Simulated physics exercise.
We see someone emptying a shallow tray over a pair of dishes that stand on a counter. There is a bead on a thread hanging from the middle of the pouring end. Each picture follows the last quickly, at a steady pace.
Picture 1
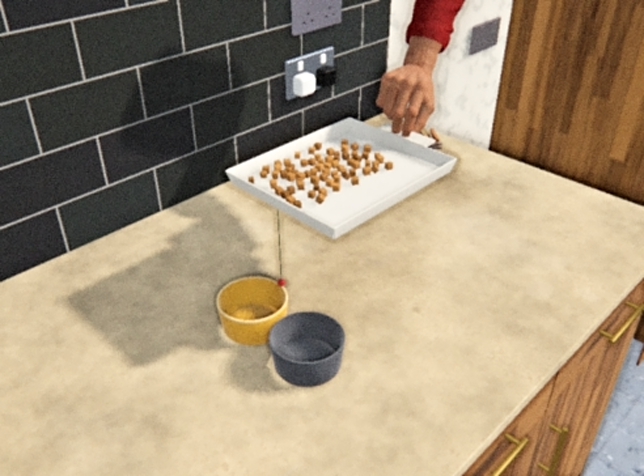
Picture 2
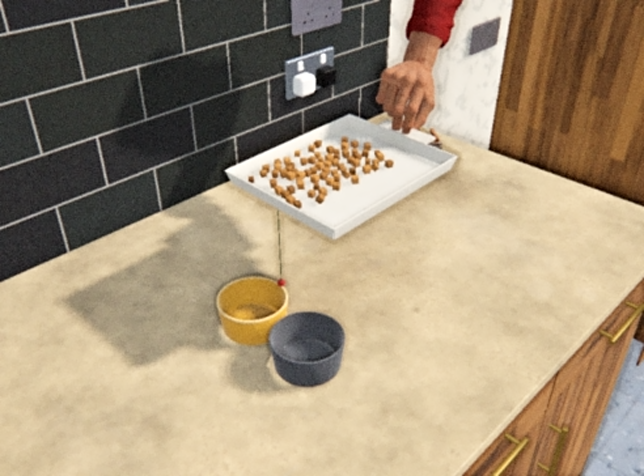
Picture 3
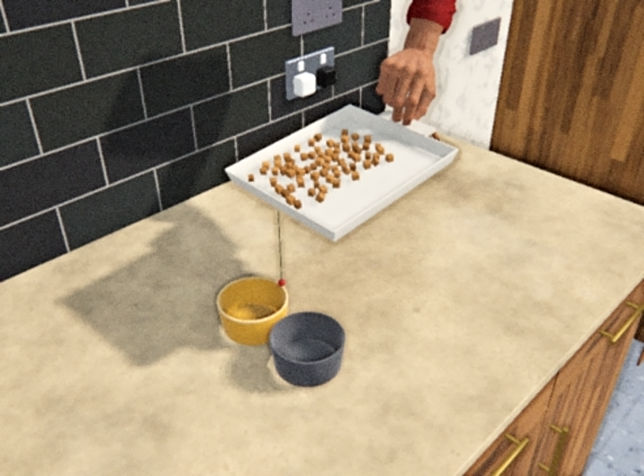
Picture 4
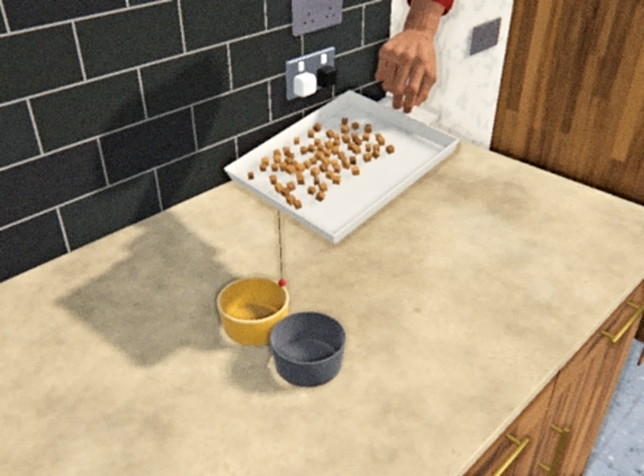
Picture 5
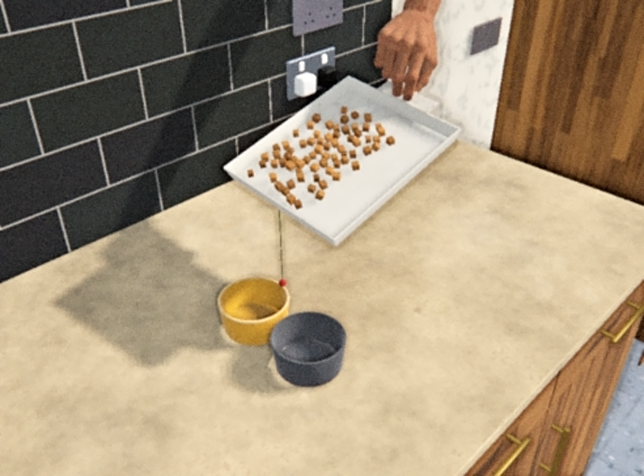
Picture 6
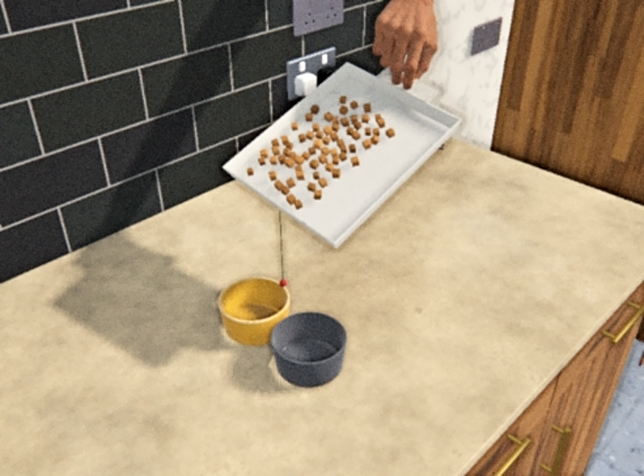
In this clip, a hand at the far end of a white tray of small brown cubes steadily raises that end above a yellow dish and a dark grey dish on a counter, and the tray's near edge tilts slightly toward the right.
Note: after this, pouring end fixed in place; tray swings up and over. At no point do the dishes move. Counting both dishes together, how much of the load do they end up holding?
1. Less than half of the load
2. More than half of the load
Option 2: More than half of the load.
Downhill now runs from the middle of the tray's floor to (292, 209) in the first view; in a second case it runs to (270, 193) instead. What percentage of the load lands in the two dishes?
I'd put it at some 60 % and then some 40 %.
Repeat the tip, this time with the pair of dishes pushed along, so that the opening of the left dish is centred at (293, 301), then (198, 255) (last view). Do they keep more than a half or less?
For the two tries in order: Exceeding half, not as much as half.
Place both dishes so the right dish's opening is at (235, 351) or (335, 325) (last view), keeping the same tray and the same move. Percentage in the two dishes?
First 0 per cent, second 60 per cent.
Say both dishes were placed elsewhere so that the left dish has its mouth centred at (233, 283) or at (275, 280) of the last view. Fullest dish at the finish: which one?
The right-hand one the first time, the right-hand one the second.
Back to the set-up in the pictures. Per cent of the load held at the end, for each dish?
In the left dish you'd find about 20 % of the load, and in the right dish about 60 %.
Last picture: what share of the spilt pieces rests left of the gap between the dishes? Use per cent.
Roughly 50 in a hundred.
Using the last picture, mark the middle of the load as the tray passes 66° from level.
Look close to (310, 207) in the last picture.
Soon after the last picture, tray tipped steeply; nearly all on the tray; a stray few in the air.
A little later, tray tipped past a quarter turn; most on the tray; about a quarter in the right dish; a stray few outside both; a stray few in the air.
Later still, tray tipped past a quarter turn; about two thirds in the right dish; a small part in the left dish; about a quarter outside both.
At rest, tray tipped past a quarter turn; about two thirds in the right dish; a small part in the left dish; about a quarter outside both.
